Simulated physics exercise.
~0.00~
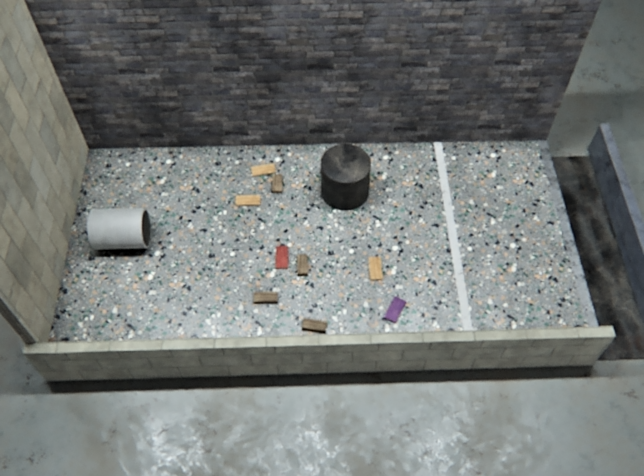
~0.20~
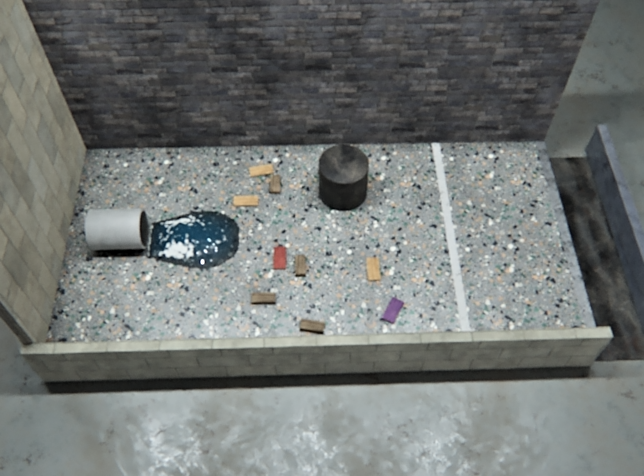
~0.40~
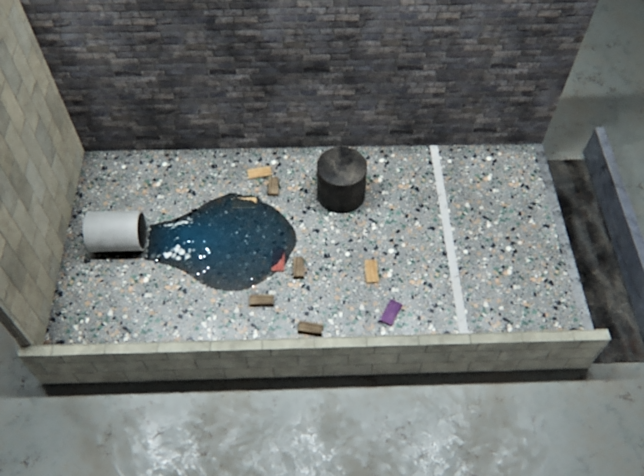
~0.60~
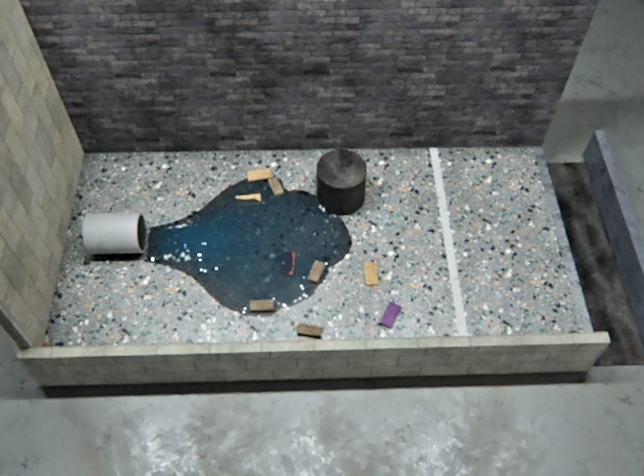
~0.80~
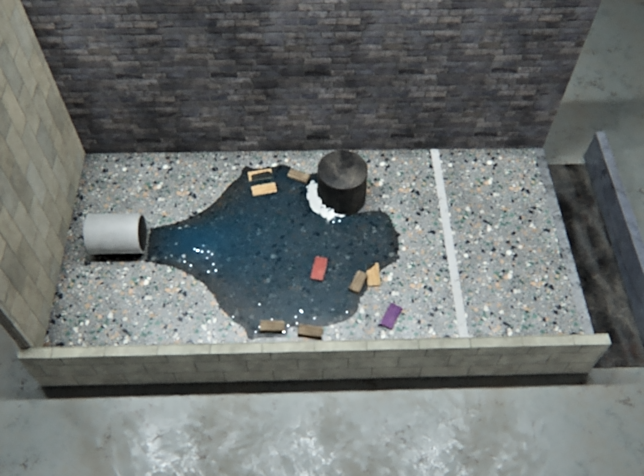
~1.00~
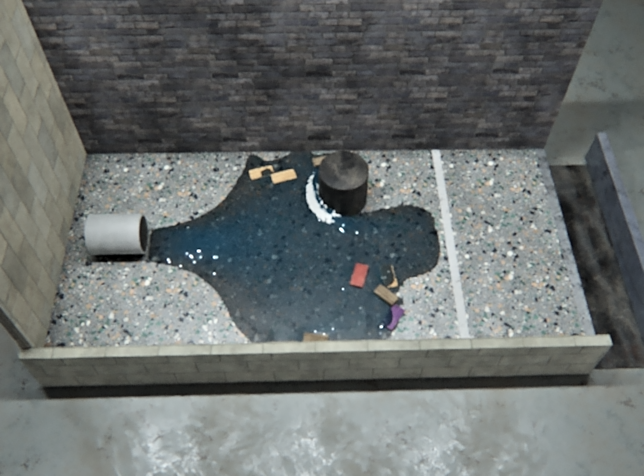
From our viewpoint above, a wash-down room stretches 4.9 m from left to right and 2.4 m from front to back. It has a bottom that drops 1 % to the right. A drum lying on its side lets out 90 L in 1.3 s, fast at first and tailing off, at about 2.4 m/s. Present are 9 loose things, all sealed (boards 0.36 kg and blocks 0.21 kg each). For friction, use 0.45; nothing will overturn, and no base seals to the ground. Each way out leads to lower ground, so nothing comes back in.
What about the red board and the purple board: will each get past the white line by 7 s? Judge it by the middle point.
Result: Red board: Beyond; purple board: Beyond.
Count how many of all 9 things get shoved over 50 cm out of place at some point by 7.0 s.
The count comes to 8.
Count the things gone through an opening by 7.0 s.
By then 5.
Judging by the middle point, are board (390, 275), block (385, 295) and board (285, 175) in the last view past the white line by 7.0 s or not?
In turn: Beyond, beyond, not past.
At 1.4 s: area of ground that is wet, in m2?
I'd put it close to 4.5 m2.
After 1.4 s the red board is near (432, 285), 1.5 m from its start, afloat; the purple board is near (423, 332), 0.3 m from its start, afloat; 0 of 9 are over the mark; 8 afloat.
After 3.1 s the red board has gone out; the purple board has gone out; 5 of 9 are over the mark; 1 afloat.
After 4.9 s the red board has gone out; the purple board has gone out; 5 of 9 are over the mark; 0 afloat.
After 7.0 s the red board has gone out; the purple board has gone out; 5 of 9 are over the mark; 0 afloat.
